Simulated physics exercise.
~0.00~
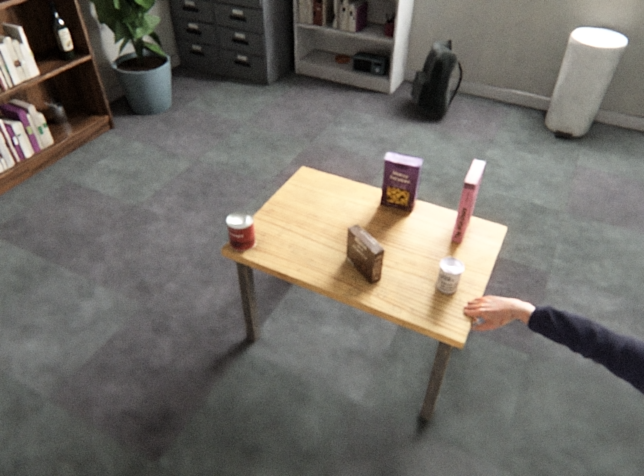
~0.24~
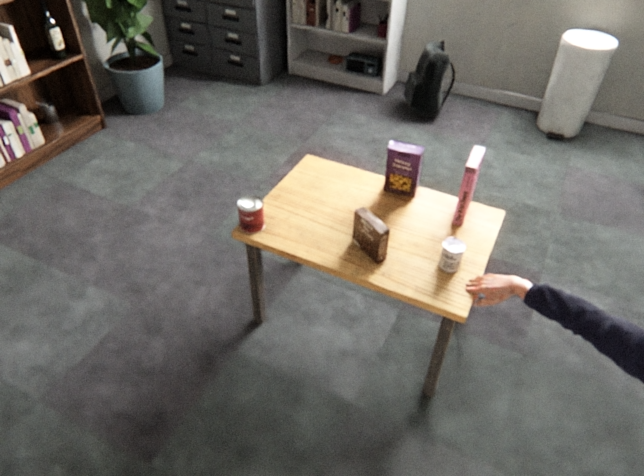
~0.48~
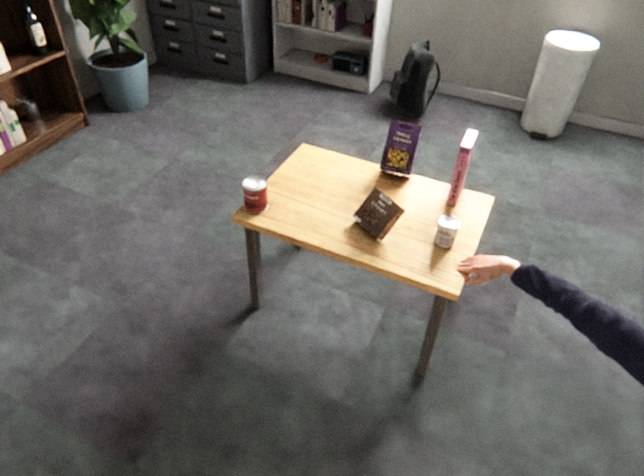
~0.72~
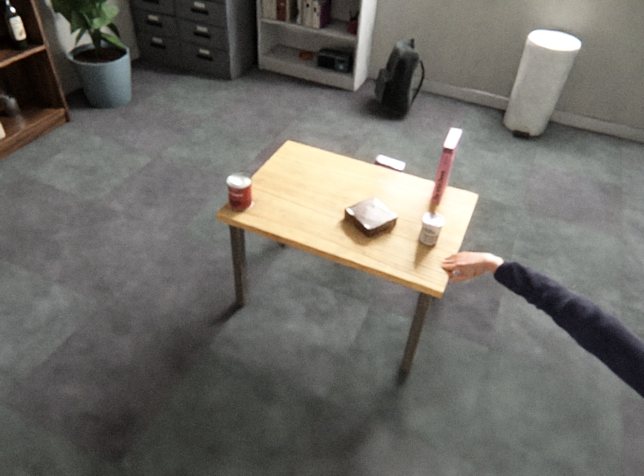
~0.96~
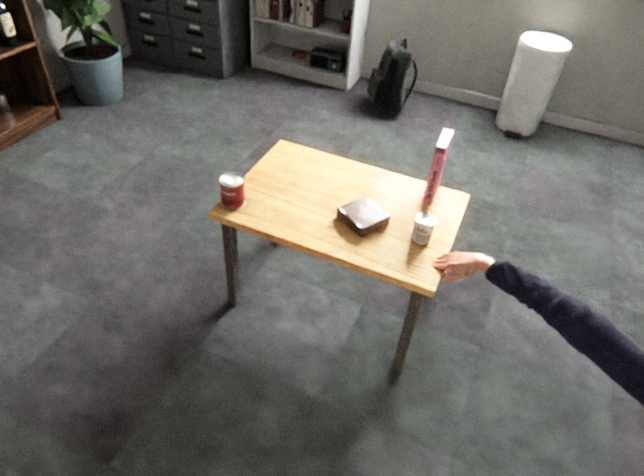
To begin with, a light wooden table stands on a grey floor, holding a red tin, a white tin, a small brown packet, a purple packet and a tall pink book, while a hand rests at its right corner. The table shifts a little away from the viewer, the hand staying at its edge. Next, the purple packet and the brown packet both tilt. The purple packet then topples off the far edge, and the brown one falls onto its side. At the end, the purple packet is out of sight, the brown packet lies flat, and the tins and upright book remain on the table.
